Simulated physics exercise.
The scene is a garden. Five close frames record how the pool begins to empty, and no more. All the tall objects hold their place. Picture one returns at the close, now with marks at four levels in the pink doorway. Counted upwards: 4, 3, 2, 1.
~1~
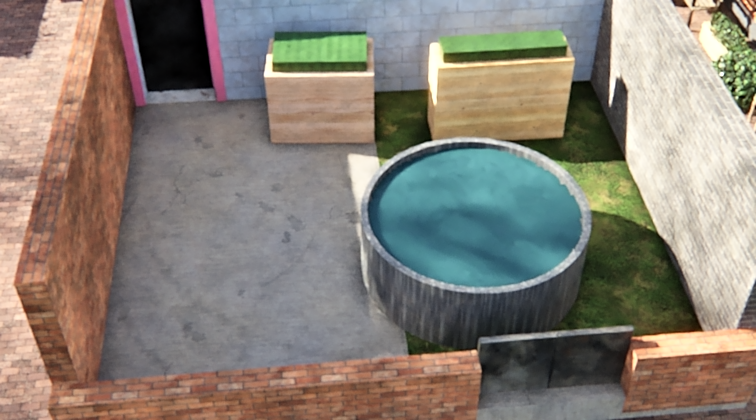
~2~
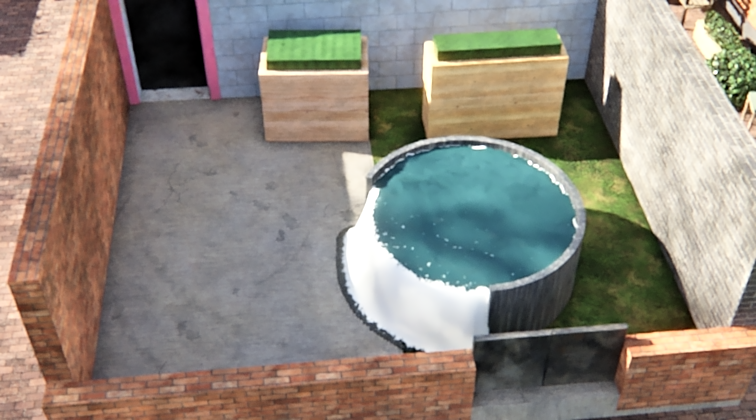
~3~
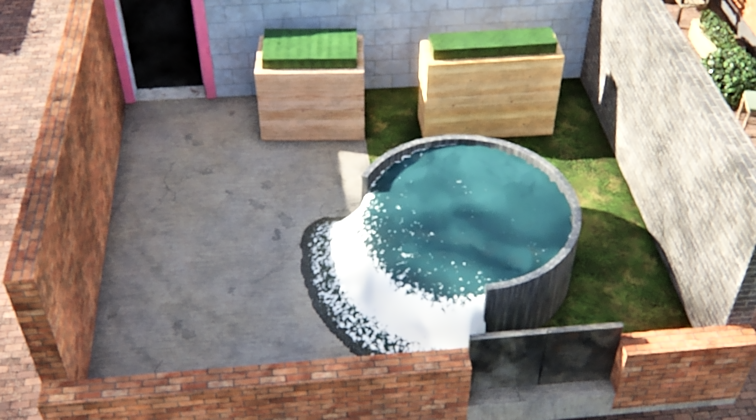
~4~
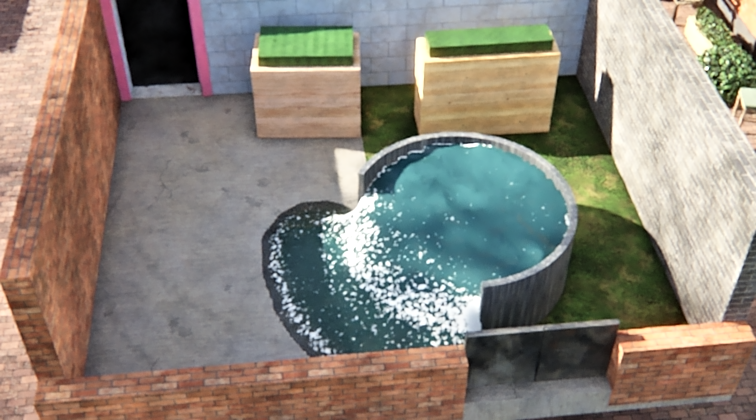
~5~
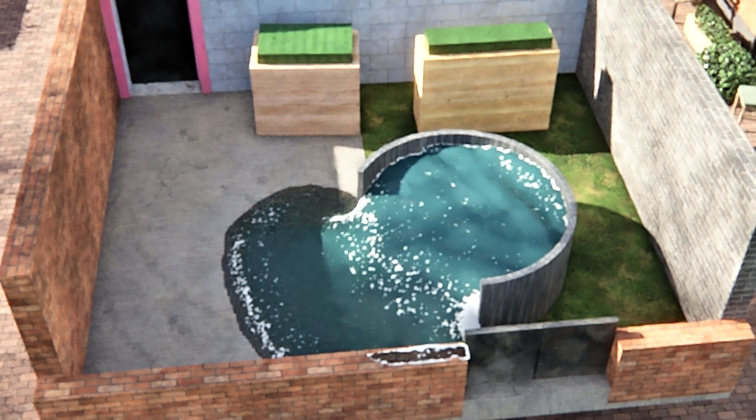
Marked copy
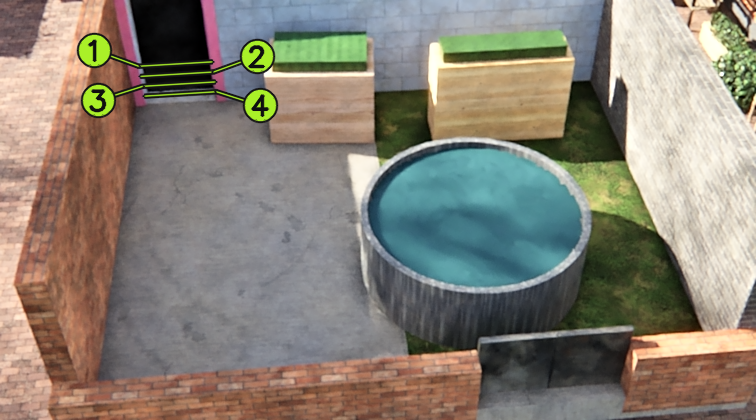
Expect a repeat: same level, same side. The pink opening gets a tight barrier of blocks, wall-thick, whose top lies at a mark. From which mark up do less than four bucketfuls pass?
3 will do.
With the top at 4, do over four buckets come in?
Yes, that goes wrong.
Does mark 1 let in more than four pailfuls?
No, not at all.
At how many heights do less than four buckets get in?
Three of the four.
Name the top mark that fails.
Here it is mark 4.
On the marked copy, 1 at (175, 64); 2 at (177, 74); 3 at (179, 84); 4 at (180, 93); from the bottom up 4, 3, 2, 1.
If 1 is chosen, nothing gets over.
If 2 is chosen, nothing gets over.
If 3 is chosen, a bucket or two gets in.
If 4 is chosen, some 20 bucketfuls get in.
